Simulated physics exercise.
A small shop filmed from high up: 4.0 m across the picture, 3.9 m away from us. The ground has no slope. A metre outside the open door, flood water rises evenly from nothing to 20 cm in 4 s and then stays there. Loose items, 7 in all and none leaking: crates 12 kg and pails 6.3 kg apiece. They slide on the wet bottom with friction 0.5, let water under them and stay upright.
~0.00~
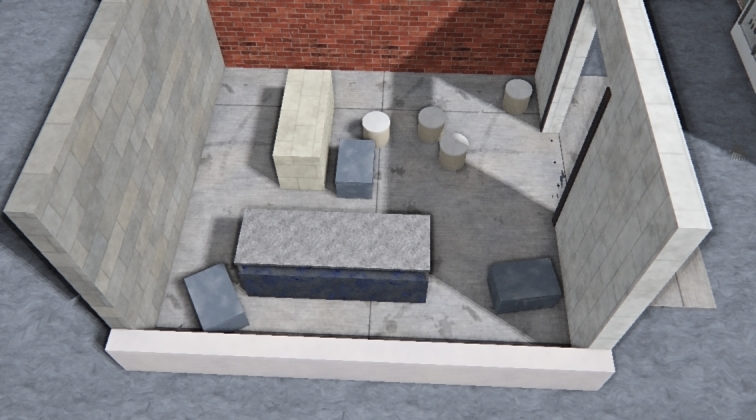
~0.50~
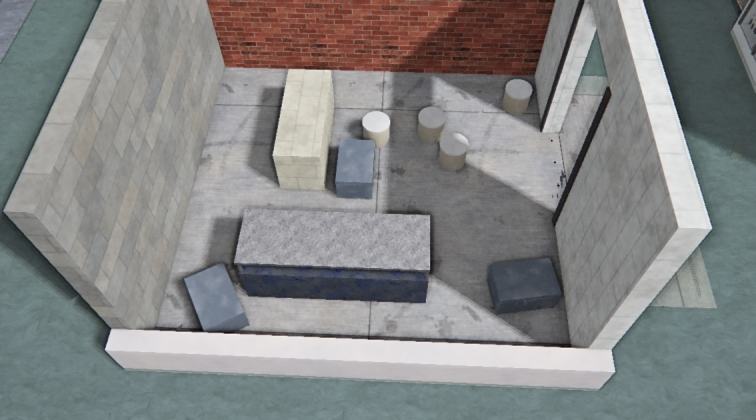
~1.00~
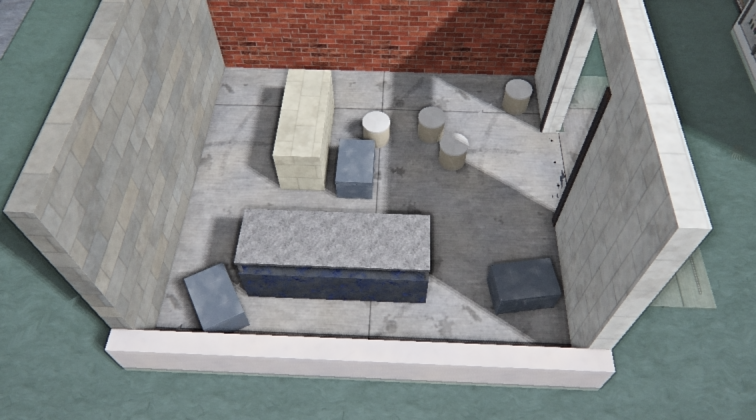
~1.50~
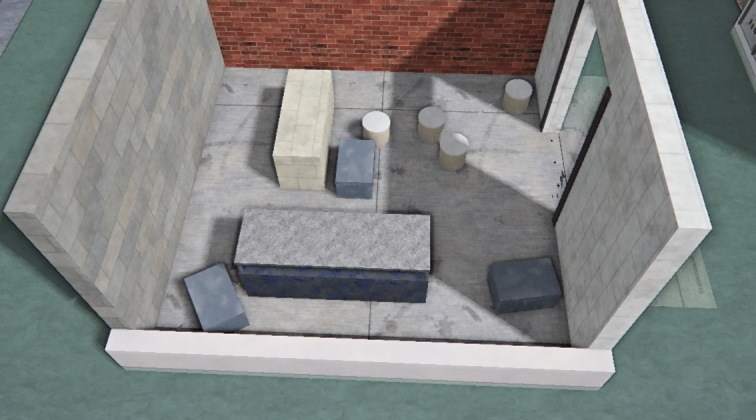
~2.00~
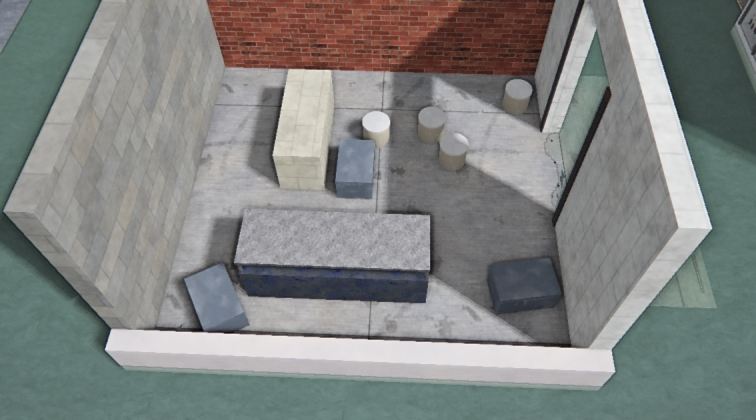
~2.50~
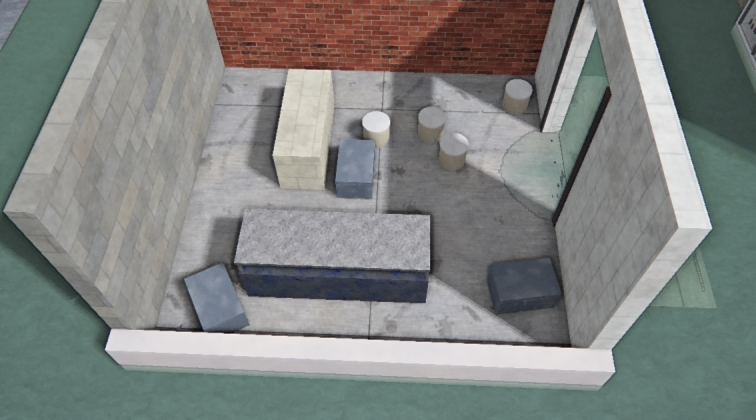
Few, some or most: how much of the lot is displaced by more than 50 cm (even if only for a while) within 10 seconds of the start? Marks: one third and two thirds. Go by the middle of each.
It is between one and two thirds.
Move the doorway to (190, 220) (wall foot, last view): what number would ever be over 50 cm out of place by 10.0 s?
Then 1.
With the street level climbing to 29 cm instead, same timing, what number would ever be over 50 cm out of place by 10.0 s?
In that case 5 of them.
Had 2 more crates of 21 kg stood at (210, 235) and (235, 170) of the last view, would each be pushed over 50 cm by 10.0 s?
In that order: Over, short of it.
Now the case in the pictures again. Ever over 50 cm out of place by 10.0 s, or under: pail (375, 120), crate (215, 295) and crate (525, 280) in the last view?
In turn: Over, under, less.
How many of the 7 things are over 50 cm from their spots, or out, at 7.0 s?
3 of them.
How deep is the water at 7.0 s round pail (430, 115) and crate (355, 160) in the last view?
About 10 and 10 cm.
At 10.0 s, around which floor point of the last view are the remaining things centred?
Near (316, 190).
After 3.5 s 0 of 7 are over 50 cm from their spots; 0 afloat.
After 4.5 s 0 of 7 are over 50 cm from their spots; 0 afloat.
After 7.0 s 3 of 7 are over 50 cm from their spots; 3 afloat.
After 10.0 s 4 of 7 are over 50 cm from their spots, and 4 have been at some point; 5 afloat.
